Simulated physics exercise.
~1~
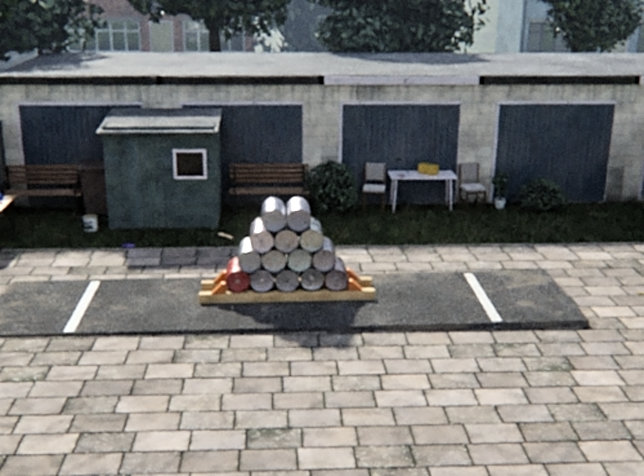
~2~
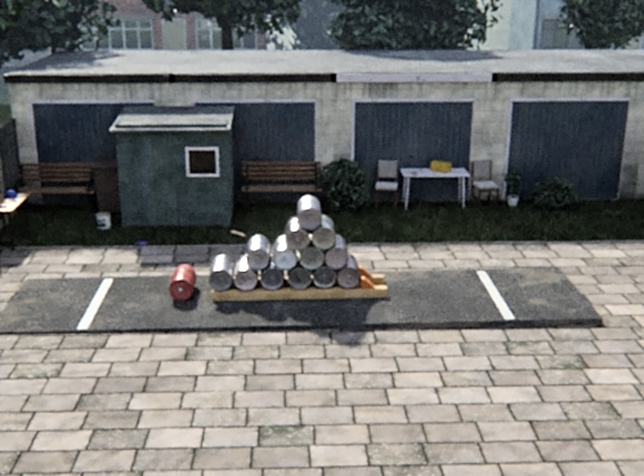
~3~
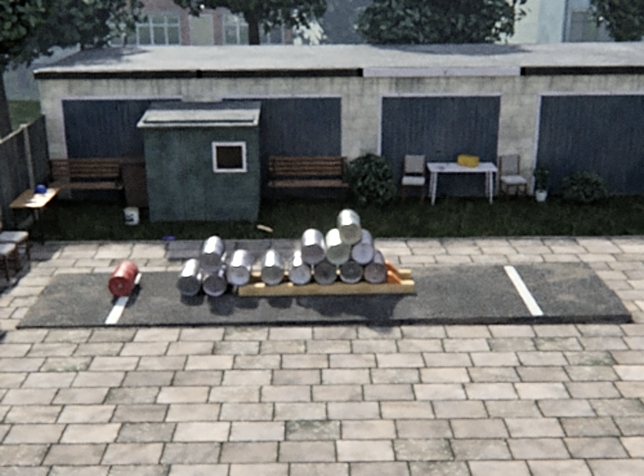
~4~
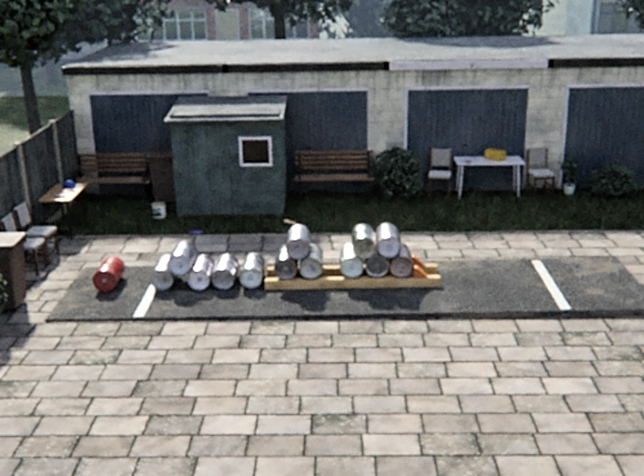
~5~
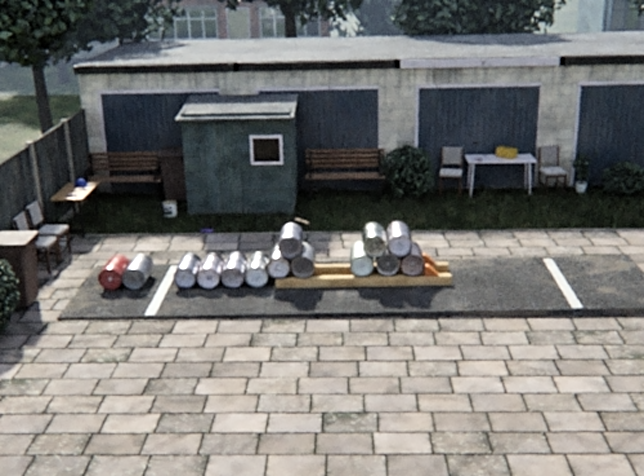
A pyramid of barrels collapses leftward, and the red one rolls past the white line.
